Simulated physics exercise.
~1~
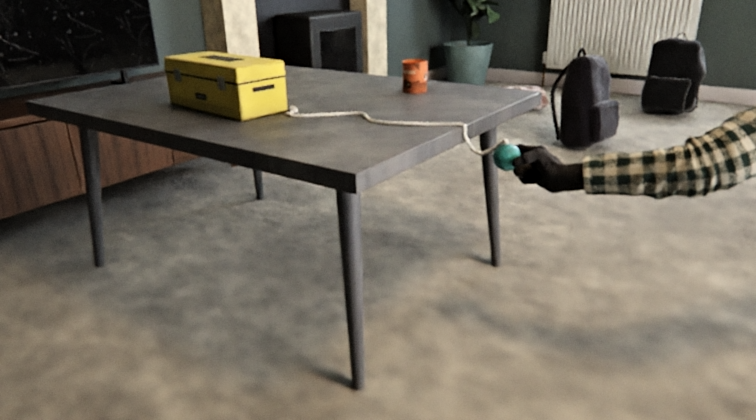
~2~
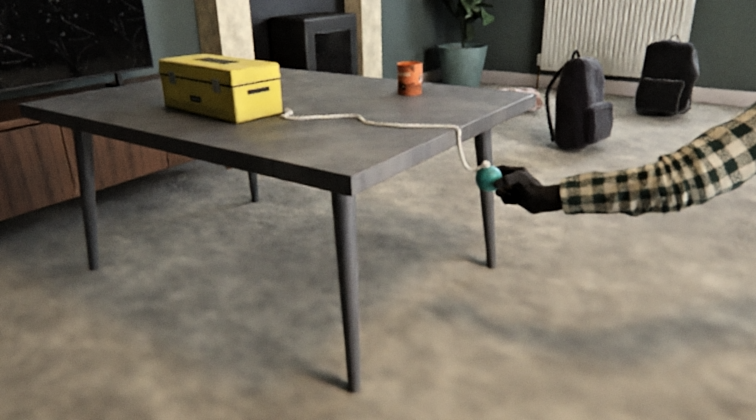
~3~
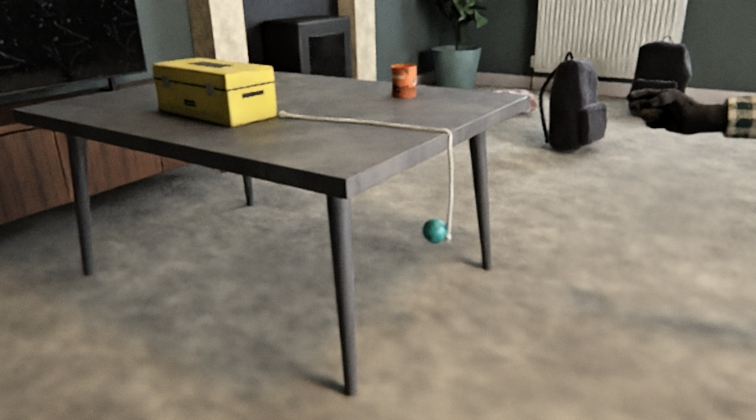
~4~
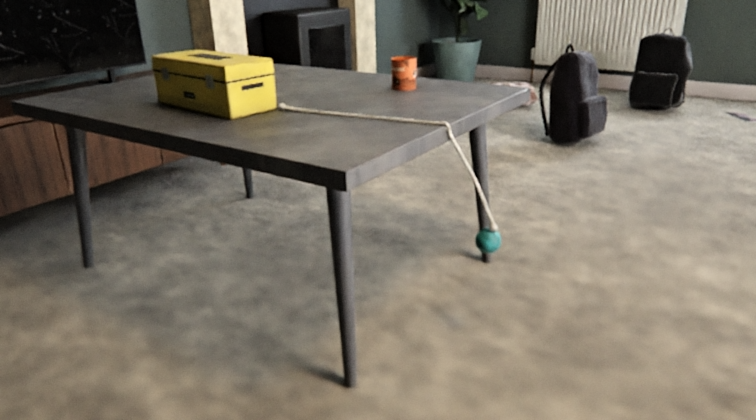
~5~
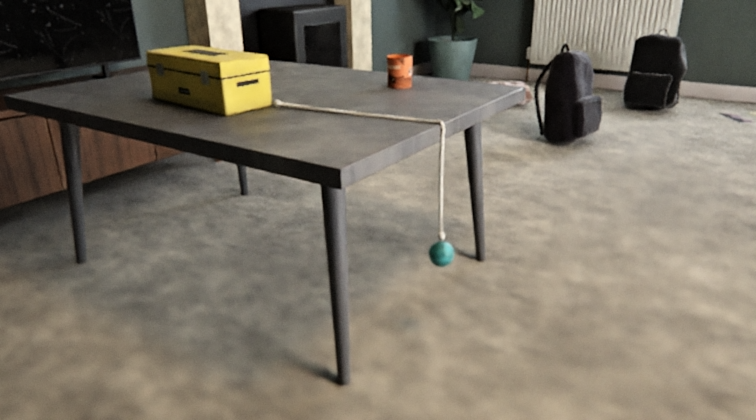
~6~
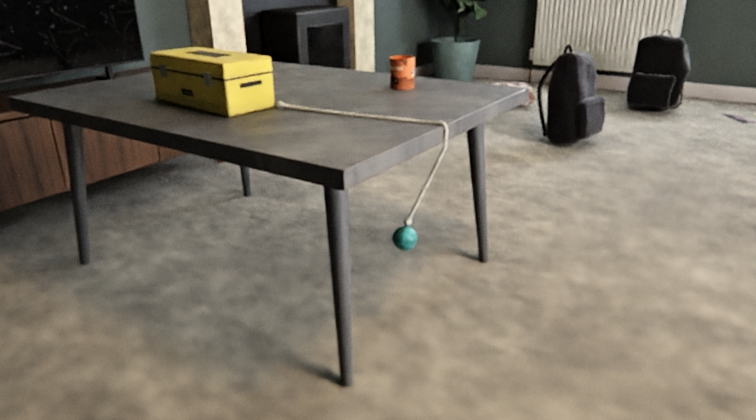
A hand in a checked sleeve held a turquoise ball on a cord off the end of a gray table, then let go and drew back, leaving the ball swinging below the edge while the yellow toolbox and orange cup stayed put.
